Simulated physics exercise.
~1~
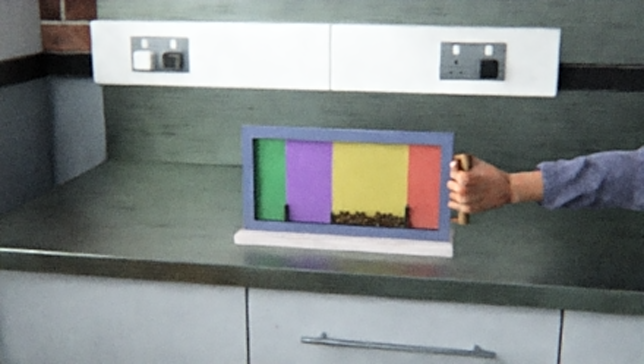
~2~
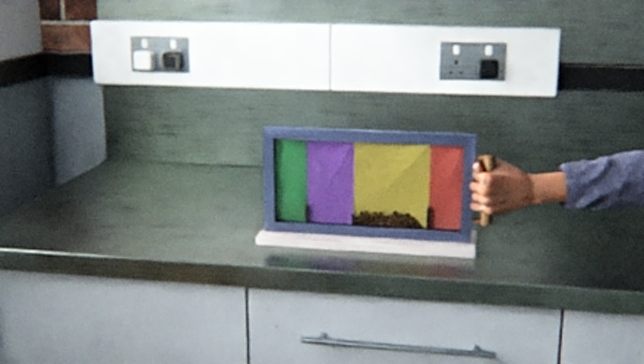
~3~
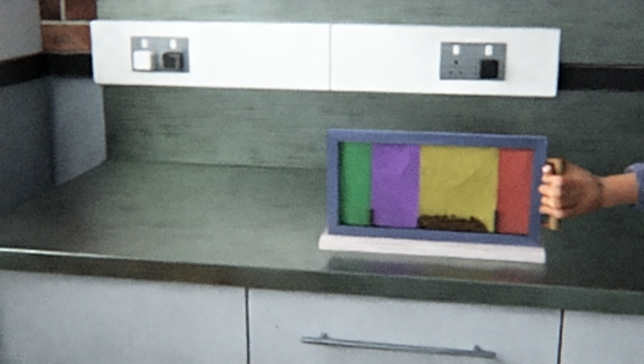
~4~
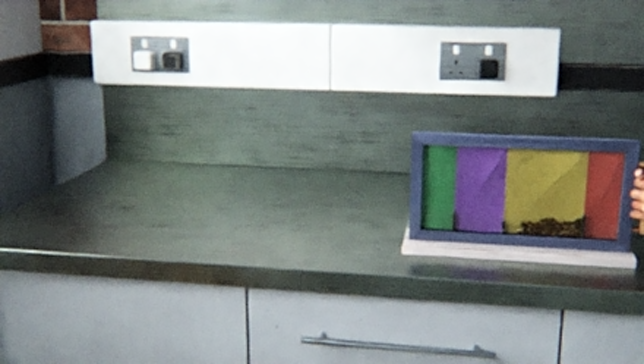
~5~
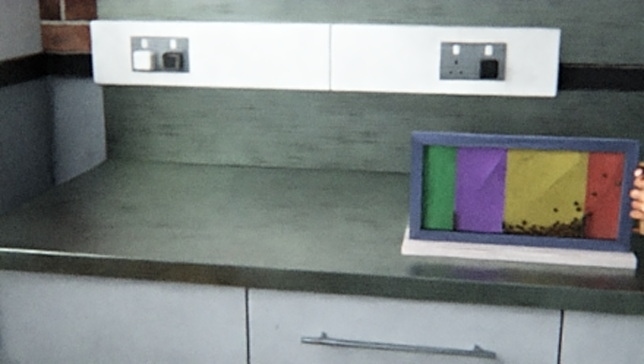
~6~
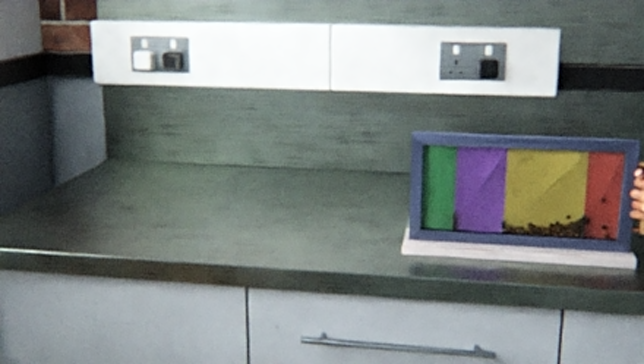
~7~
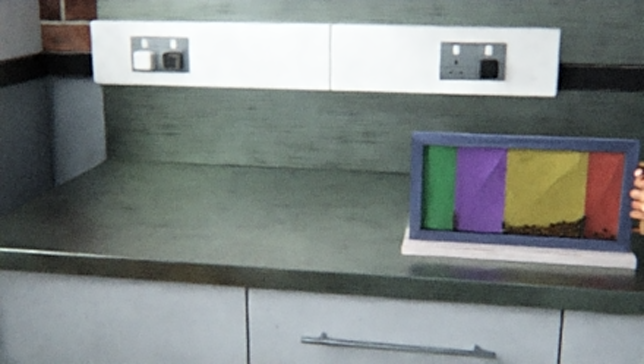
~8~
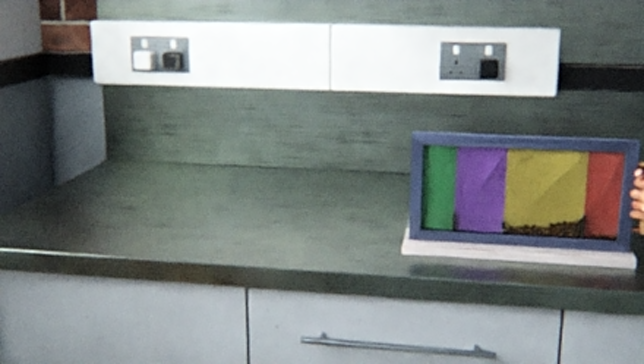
A hand sliding an upright framed box right along a counter and stopping, its dark beads scattering, then settling mostly against yellow.
